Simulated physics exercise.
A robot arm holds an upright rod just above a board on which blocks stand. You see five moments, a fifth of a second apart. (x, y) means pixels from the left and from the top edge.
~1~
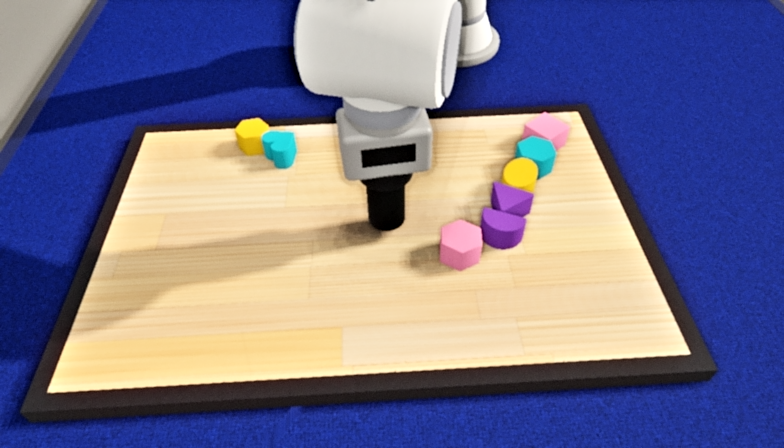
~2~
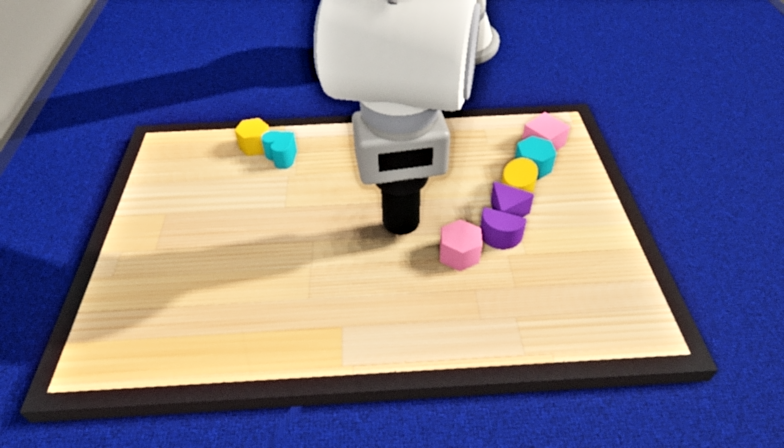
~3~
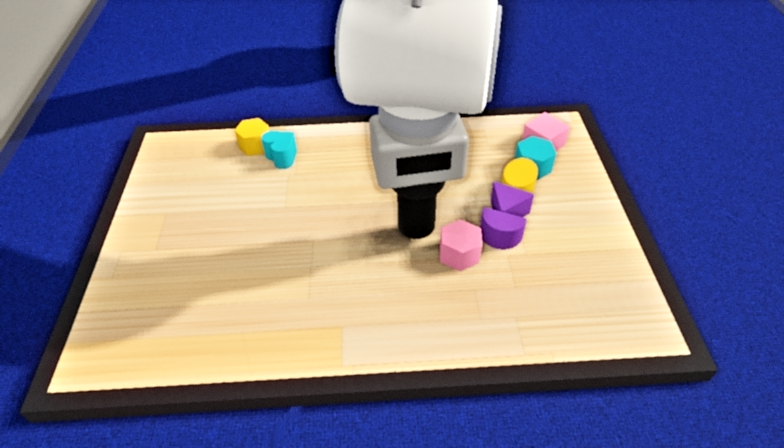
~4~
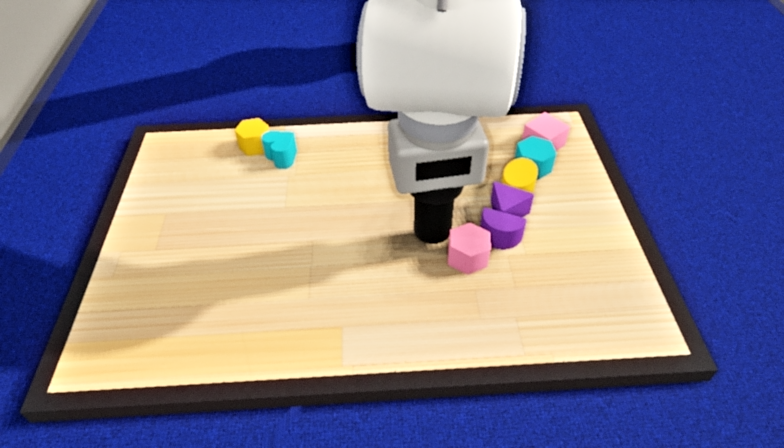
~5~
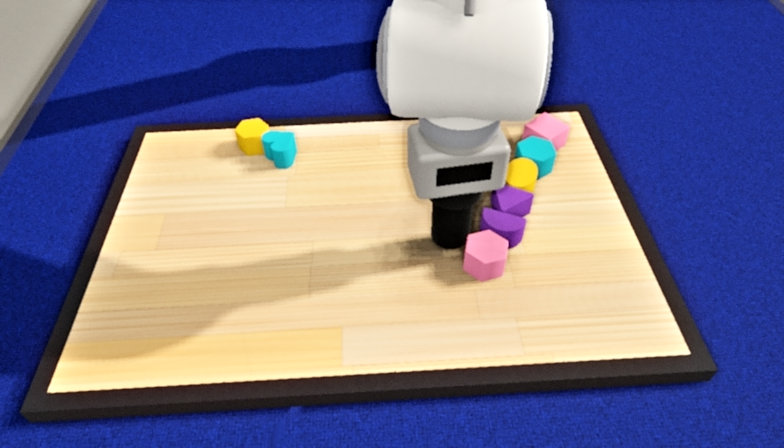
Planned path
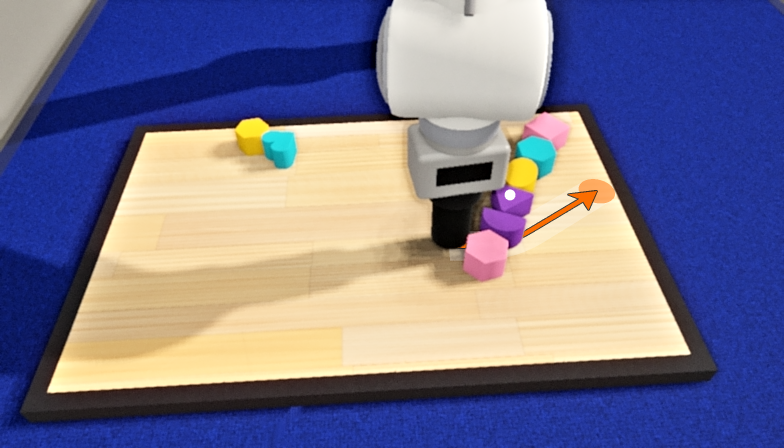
Robot arm moving a black rod rightward across a wooden board, then pushing a pink hexagonal block slightly to the right.
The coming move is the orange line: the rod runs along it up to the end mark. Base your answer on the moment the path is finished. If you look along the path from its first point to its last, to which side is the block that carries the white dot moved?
It is pushed towards the left-hand side.
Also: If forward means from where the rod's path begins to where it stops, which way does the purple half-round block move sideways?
Shifted right.
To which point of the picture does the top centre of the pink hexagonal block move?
For the centre of its top, I'd go with (514, 254).
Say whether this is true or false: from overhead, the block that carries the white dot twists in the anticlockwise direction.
The statement is correct.
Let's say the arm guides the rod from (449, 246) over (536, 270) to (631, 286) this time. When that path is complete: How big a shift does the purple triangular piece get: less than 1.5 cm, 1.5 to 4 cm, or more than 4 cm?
Below 1.5 cm.
Path on the board, from (449, 246) by way of (510, 240) and (556, 215) to (597, 191); the dot is on the purple triangular piece.
The first path, step by step. One third of the way, rod (512, 231); pink hexagonal block (514, 254), turned 65° clockwise; purple half-round block (553, 221); purple triangular piece (528, 197), turned 65° anticlockwise.
Two thirds of the way, rod (559, 206); pink hexagonal block (514, 254), turned 65° clockwise; purple half-round block (591, 214), turned 75° clockwise; purple triangular piece (551, 174), turned 105° anticlockwise.
At the end, rod (600, 181); pink hexagonal block (514, 254), turned 65° clockwise; purple half-round block (592, 214), turned 80° clockwise; purple triangular piece (552, 171), turned 120° anticlockwise; yellow oval block in place; turquoise hexagonal block (534, 145).
